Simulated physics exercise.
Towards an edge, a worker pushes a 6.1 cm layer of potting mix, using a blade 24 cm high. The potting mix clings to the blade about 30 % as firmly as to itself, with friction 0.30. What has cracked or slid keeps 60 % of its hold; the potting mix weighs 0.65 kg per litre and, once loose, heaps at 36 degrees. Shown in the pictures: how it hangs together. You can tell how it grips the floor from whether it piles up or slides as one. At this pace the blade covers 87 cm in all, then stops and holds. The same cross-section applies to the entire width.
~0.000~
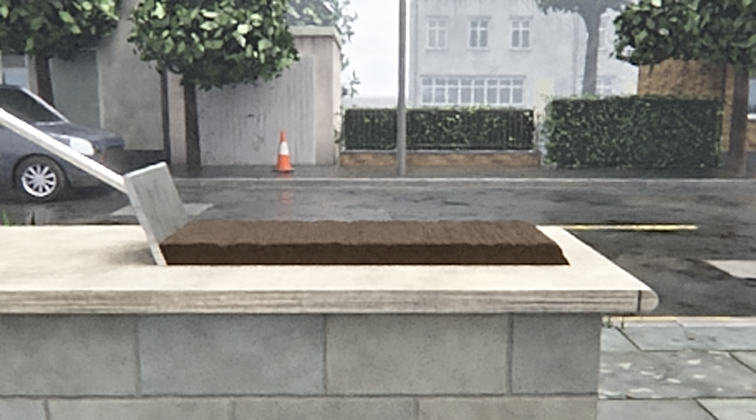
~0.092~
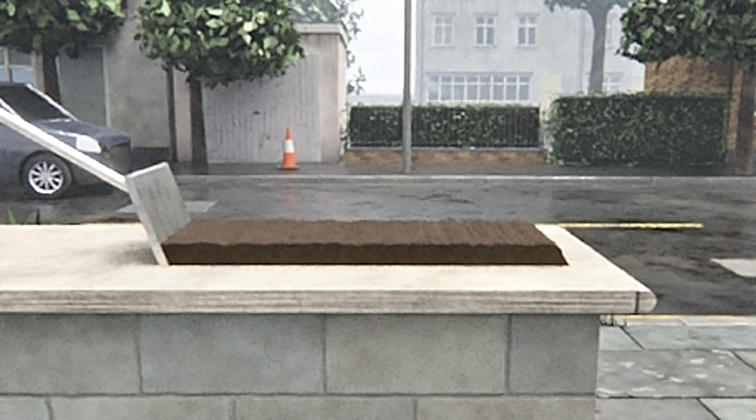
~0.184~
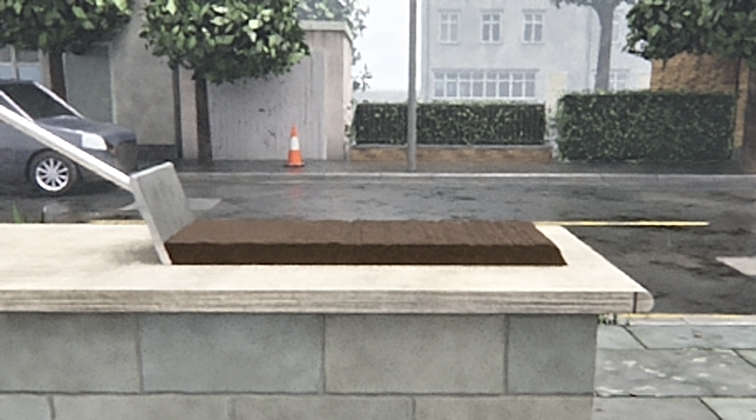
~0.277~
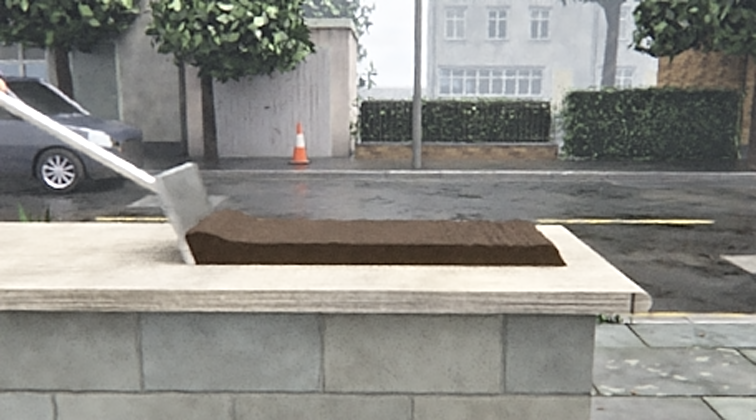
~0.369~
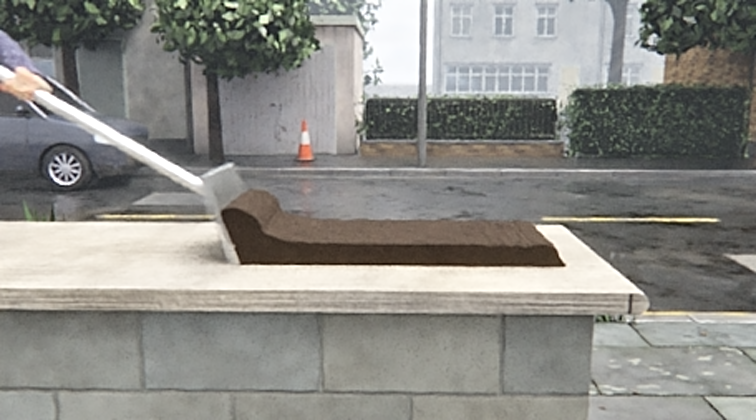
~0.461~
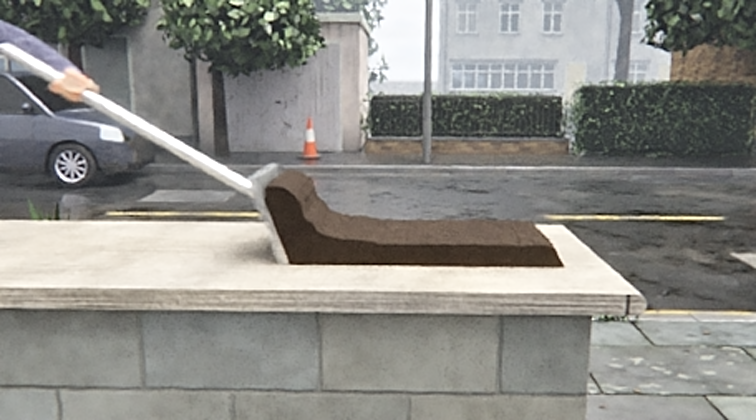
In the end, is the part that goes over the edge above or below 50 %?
Pretty sure it falls short of 50 %.
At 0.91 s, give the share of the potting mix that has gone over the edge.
Around 2 %.
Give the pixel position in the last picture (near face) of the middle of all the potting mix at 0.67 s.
Somewhere about (455, 238), I'd say.
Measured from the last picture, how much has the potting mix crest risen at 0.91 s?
Around 3.5 centimetres, give or take.
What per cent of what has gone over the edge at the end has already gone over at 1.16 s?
It is roughly 80 percent.
After 0.67 s, 0 % has gone over the edge.
After 0.91 s, 2 % has gone over the edge.
After 1.16 s, 25 % has gone over the edge.
After 1.40 s, 32 % has gone over the edge.
After 2.39 s, 32 % has gone over the edge.
